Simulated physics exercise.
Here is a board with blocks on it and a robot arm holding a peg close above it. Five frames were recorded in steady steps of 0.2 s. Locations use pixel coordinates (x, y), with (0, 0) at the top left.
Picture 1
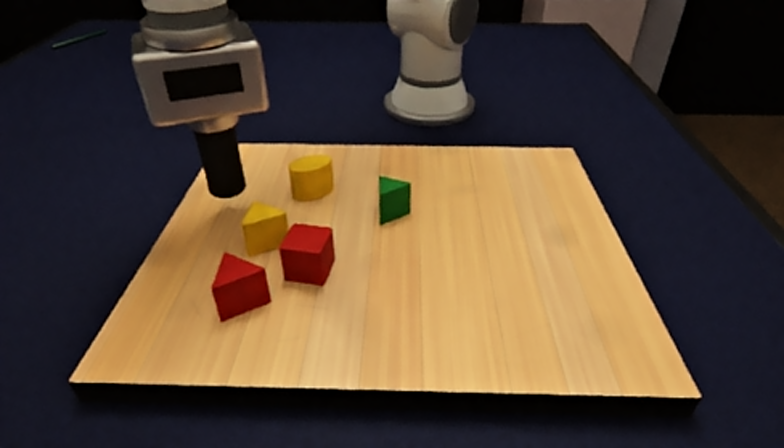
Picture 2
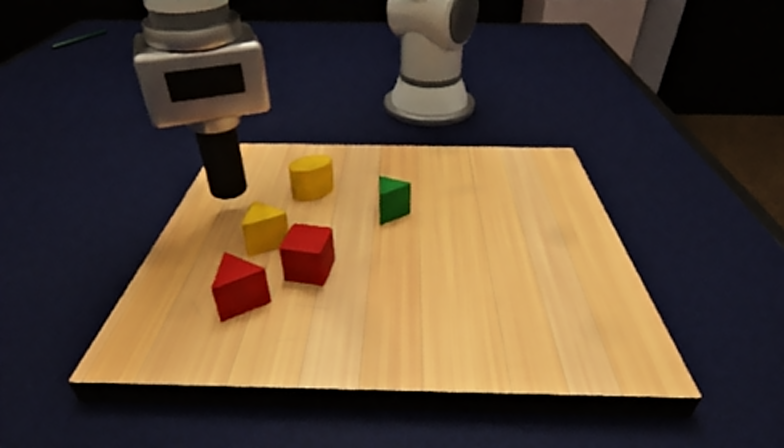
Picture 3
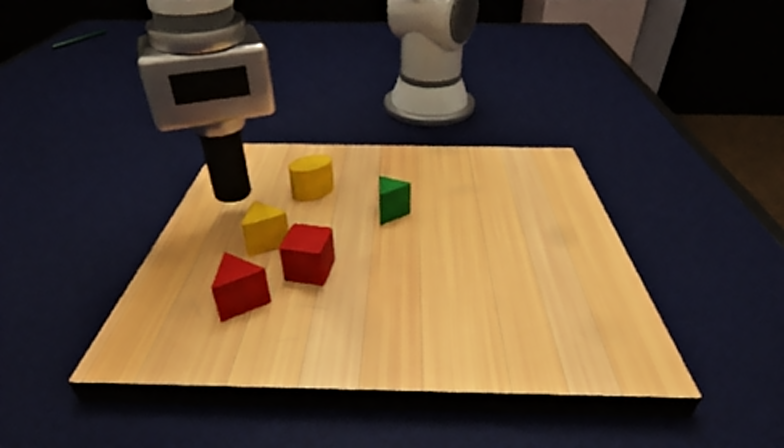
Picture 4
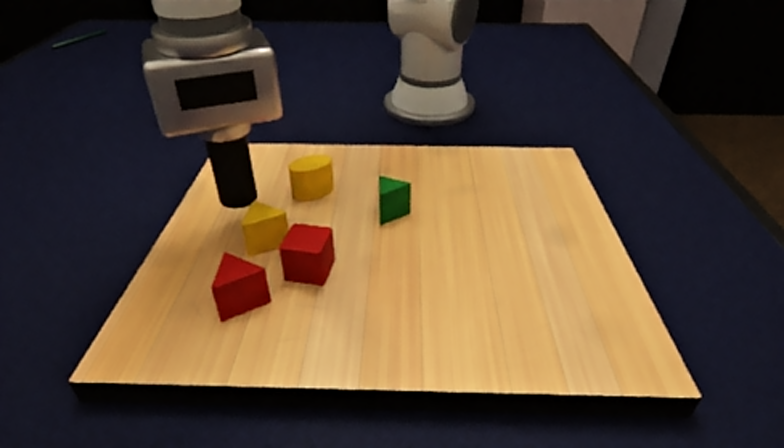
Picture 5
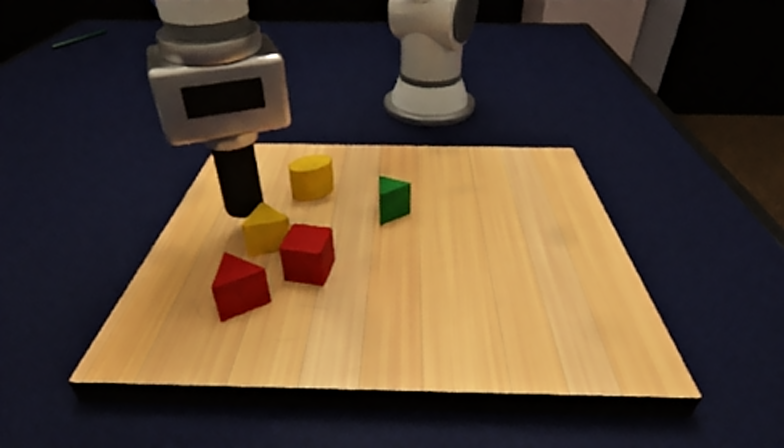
On a wooden board on a dark tabletop, a robot arm's black peg inching down and right, slightly nudging the yellow triangular block.
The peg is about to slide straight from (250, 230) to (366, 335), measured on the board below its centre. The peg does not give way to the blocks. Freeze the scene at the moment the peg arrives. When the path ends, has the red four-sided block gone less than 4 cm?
That would be a no.
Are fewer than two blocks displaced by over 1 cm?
No, that is not what happens.
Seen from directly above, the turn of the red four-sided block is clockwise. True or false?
Answer: False.
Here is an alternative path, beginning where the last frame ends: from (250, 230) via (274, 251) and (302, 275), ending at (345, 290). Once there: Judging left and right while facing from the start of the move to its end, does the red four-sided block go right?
No, it doesn't check out.
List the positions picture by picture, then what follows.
In the first frame, peg tip at (228, 190); block tops, red triangular block at (234, 269); yellow triangular block at (261, 212); red four-sided block at (306, 237).
In the second frame, peg at (229, 191); blocks unchanged.
In the third frame, peg at (233, 194); blocks unchanged.
In the fourth frame, peg at (239, 200); blocks unchanged.
In the fifth frame, peg at (245, 208); red triangular block at (234, 269); yellow triangular block at (264, 214); red four-sided block at (306, 237).
What follows on the original path. One third of the way, peg at (279, 238); yellow triangular block at (290, 248), turned 40° clockwise; red four-sided block at (328, 247), turned 20° anticlockwise.
Two thirds of the way, peg at (318, 272); yellow triangular block at (310, 289), turned 85° clockwise; red four-sided block at (362, 255), turned 30° anticlockwise.
At the end, peg at (365, 312); red triangular block in place; yellow triangular block at (317, 310), turned 120° clockwise; red four-sided block at (373, 258), turned 55° anticlockwise.
